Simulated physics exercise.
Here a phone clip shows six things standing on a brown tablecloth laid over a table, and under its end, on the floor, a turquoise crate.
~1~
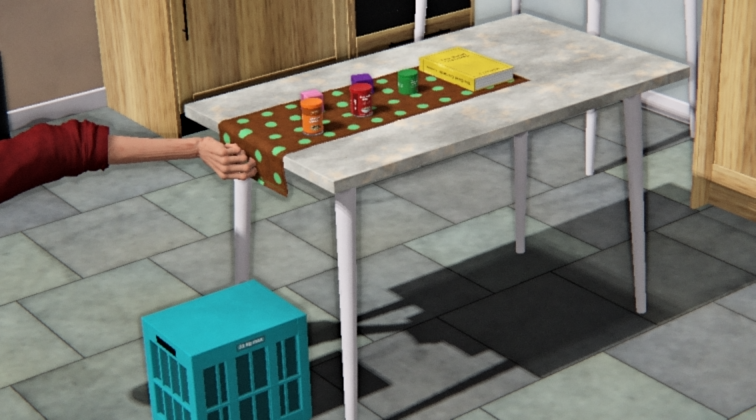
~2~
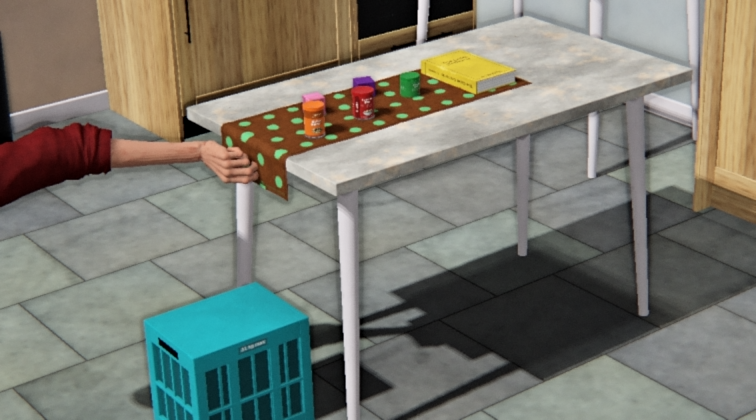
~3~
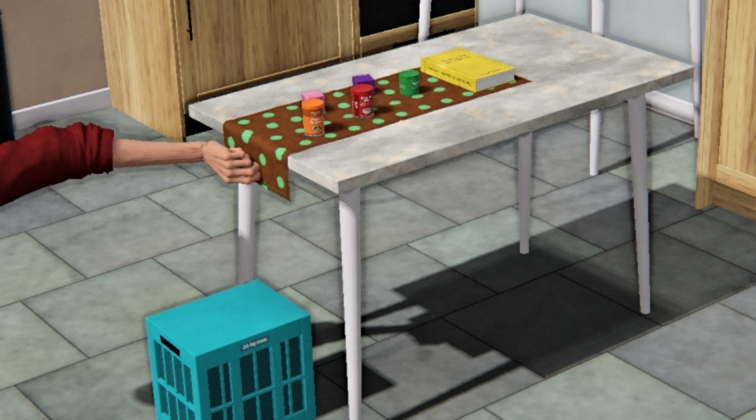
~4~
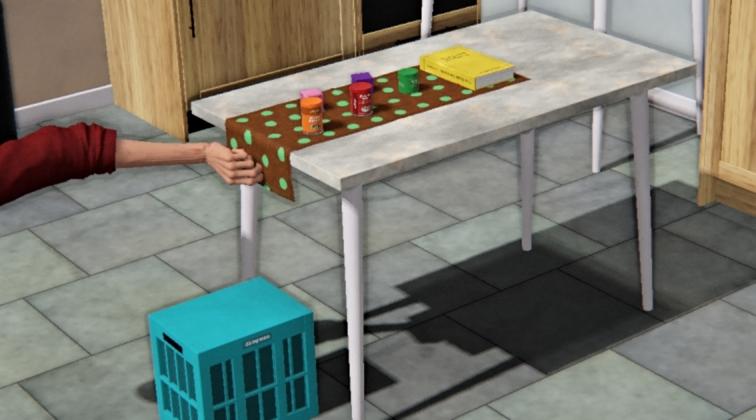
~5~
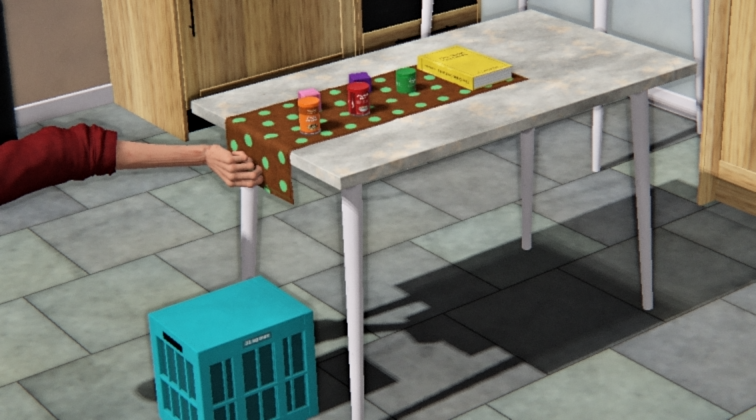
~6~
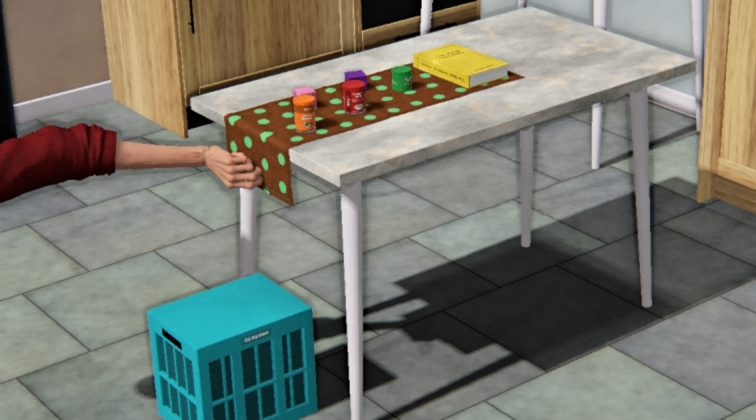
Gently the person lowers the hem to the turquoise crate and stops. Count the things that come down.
Three things are going to come down.
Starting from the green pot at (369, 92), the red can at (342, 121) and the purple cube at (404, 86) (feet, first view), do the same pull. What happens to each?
The green pot stays aboard, the red can is lost, the purple cube stays aboard.
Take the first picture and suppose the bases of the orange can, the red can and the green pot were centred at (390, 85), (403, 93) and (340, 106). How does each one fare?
The orange can holds on, the red can holds on, the green pot is carried off.
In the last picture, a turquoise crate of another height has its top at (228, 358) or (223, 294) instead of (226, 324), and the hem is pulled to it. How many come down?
The count would be 4 and then 2.
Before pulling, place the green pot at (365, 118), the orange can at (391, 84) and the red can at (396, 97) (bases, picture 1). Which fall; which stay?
The green pot will end up down, the orange can will stay where it is, and the red can will stay where it is.
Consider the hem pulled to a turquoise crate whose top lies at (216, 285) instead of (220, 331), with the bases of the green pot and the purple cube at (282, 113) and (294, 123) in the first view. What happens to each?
Well, the green pot is dislodged, and the purple cube is dislodged.
A little later, hem near (260, 209); all still up.
Next, hem near (262, 267); orange can and pink cube gone.
Later still, hem on the crate; orange can, pink cube and red can gone.
When it is over, hem on the crate; orange can, pink cube and red can gone. It carries off three.
